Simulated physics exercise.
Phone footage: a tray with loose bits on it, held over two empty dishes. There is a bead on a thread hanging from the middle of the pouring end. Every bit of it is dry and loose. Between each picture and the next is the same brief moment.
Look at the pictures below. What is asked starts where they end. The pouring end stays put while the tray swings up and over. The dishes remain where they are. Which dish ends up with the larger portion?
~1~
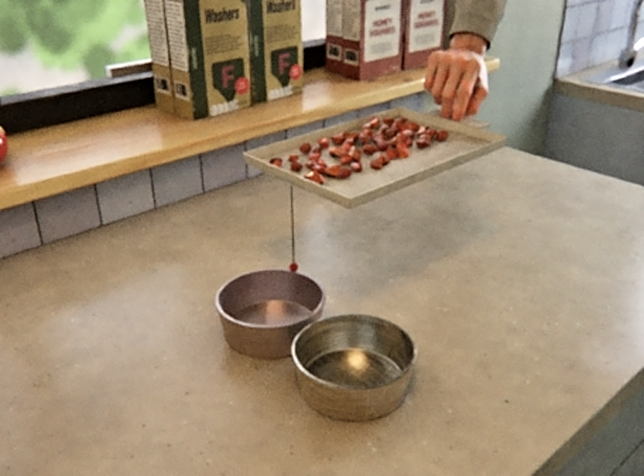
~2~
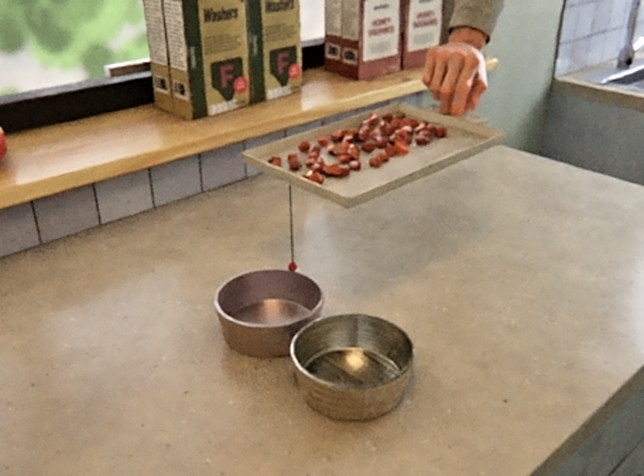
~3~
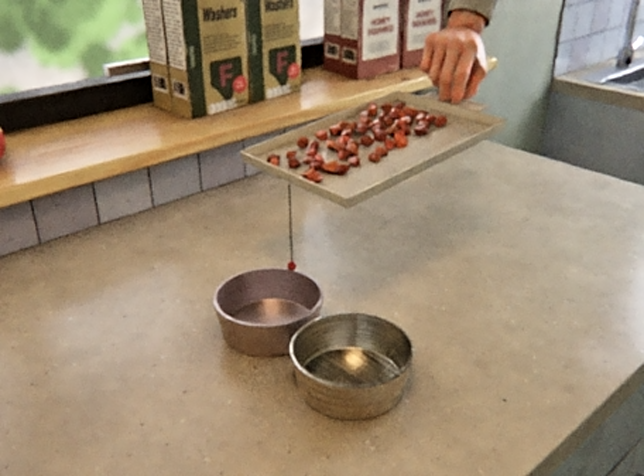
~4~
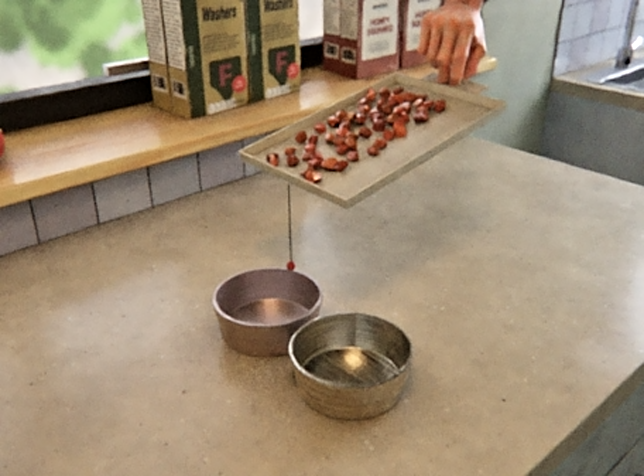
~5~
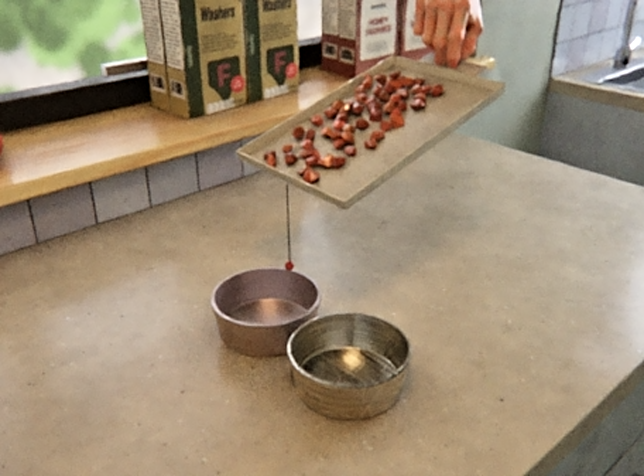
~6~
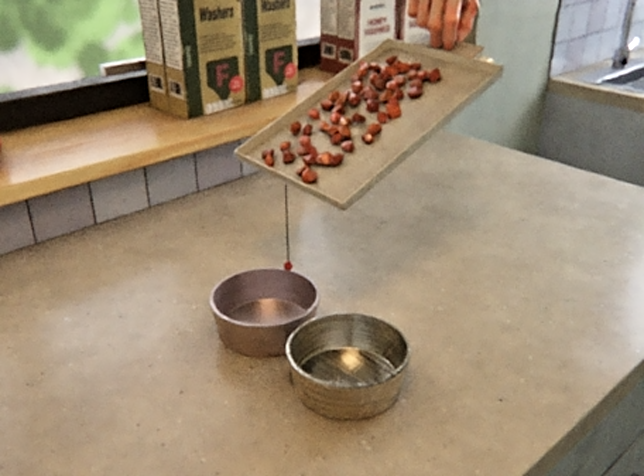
The left-hand dish.
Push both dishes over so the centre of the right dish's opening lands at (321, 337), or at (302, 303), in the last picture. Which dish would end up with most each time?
Results - the dish on the left side first, the dish on the right side second.
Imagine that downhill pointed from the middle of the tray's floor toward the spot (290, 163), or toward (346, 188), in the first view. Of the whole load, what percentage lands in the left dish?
Roughly 20 % in the first case and 50 % in the second.
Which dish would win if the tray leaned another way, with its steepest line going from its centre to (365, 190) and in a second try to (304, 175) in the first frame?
First case: The dish at right. Second case: The dish at left.
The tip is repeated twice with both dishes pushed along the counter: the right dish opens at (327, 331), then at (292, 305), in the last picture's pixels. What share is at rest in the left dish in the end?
Trial 1 near 60 percent, trial 2 near 30 percent.
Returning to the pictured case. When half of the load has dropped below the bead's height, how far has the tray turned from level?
Close to 100° of tilt at that moment.
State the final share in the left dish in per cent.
Roughly 50 %.
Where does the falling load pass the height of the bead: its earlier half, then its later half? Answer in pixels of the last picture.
Earlier portion about (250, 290); later portion about (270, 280).
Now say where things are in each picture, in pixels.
The first frame shows corners of the pouring end at (245, 153) and (350, 197), level; middle of the load at (365, 140), bits of crushed brick; left dish at (229, 330); right dish at (310, 389); bead on its thread at (294, 267).
The second frame shows corners of the pouring end at (244, 152) and (349, 197), level; middle of the load at (364, 138).
The third frame shows corners of the pouring end at (243, 151) and (348, 197), tipped barely, level across its low end; middle of the load at (363, 130).
The fourth frame shows corners of the pouring end at (241, 151) and (346, 198), tipped a little, level across its low end; middle of the load at (361, 120).
The fifth frame shows corners of the pouring end at (239, 150) and (344, 199), tipped clearly, level across its low end; middle of the load at (358, 110).
The sixth frame shows corners of the pouring end at (237, 151) and (342, 201), tipped clearly, level across its low end; middle of the load at (355, 100); left dish at (223, 329); right dish at (304, 388).
Soon after the last picture, tray tipped steeply; nearly all on the tray; a small part in the air.
A little later, tray tipped right over; about half on the tray; a small part in the right dish; about a quarter in the left dish; a small part outside both; a small part in the air.
Later still, tray tipped past a quarter turn; a small part in the right dish; about half in the left dish; about a third outside both.
At rest, tray tipped past a quarter turn; a small part in the right dish; about half in the left dish; about a third outside both.
